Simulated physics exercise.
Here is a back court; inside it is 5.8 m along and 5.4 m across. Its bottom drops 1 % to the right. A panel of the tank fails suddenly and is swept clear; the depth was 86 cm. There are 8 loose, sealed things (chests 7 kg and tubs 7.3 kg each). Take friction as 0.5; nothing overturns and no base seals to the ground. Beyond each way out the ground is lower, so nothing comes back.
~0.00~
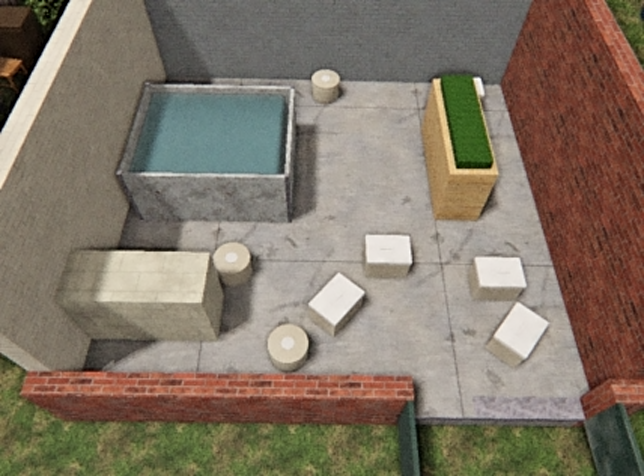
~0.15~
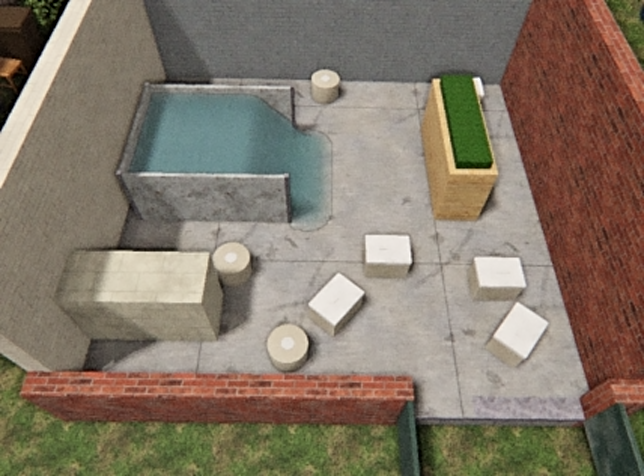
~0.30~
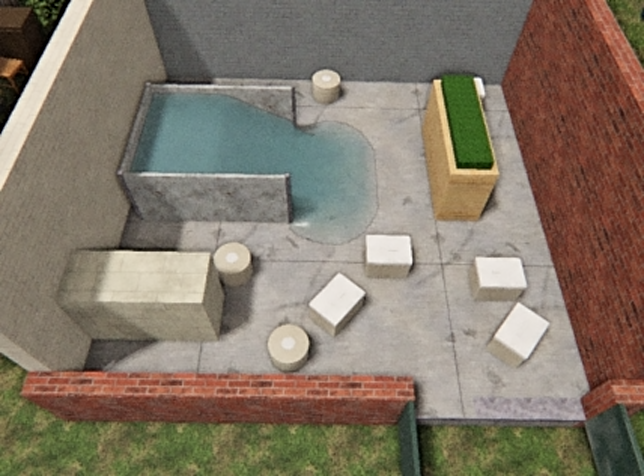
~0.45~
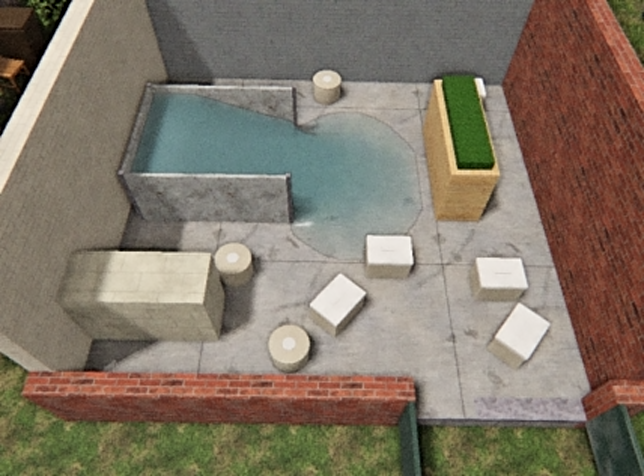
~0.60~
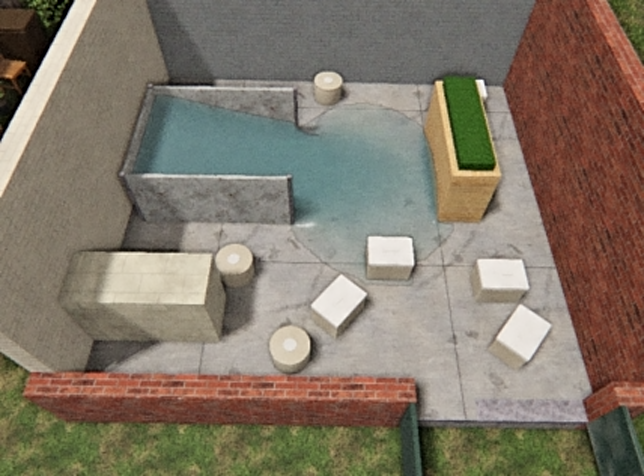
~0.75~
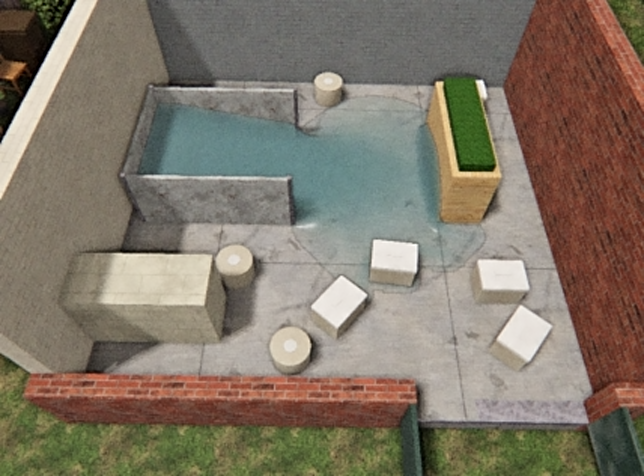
Water fills a grey tank at the left of a walled paved court, then pours out through its opened right side. It spreads in a widening rounded sheet across the paving, reaching the grass-topped block and a white-topped box, which shifts slightly while the other loose boxes and drums stay put.
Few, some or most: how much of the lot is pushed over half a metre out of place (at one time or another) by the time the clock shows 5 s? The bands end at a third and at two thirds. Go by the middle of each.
That comes to one to two thirds.
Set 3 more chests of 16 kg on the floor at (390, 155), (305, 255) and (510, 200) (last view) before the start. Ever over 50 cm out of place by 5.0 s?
In that order: More, less, more.
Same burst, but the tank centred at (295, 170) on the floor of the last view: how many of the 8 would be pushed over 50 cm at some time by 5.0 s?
Then 7.
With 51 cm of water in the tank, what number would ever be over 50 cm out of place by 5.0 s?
In that case 5 of them.
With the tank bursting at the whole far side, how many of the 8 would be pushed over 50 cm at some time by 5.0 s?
Then 7.
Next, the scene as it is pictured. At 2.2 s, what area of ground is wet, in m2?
About 19 m2.
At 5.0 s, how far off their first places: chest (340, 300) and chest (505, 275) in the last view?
In turn: 30 cm, washed out.
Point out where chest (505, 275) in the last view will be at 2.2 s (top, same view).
Near (585, 357).
After 1.1 s 0 of 8 are over 50 cm from their spots; 0 afloat.
After 2.2 s 4 of 8 are over 50 cm from their spots; 2 afloat.
After 3.5 s 5 of 8 are over 50 cm from their spots; 1 afloat.
After 5.0 s 5 of 8 are over 50 cm from their spots, and 5 have been at some point; 2 afloat.
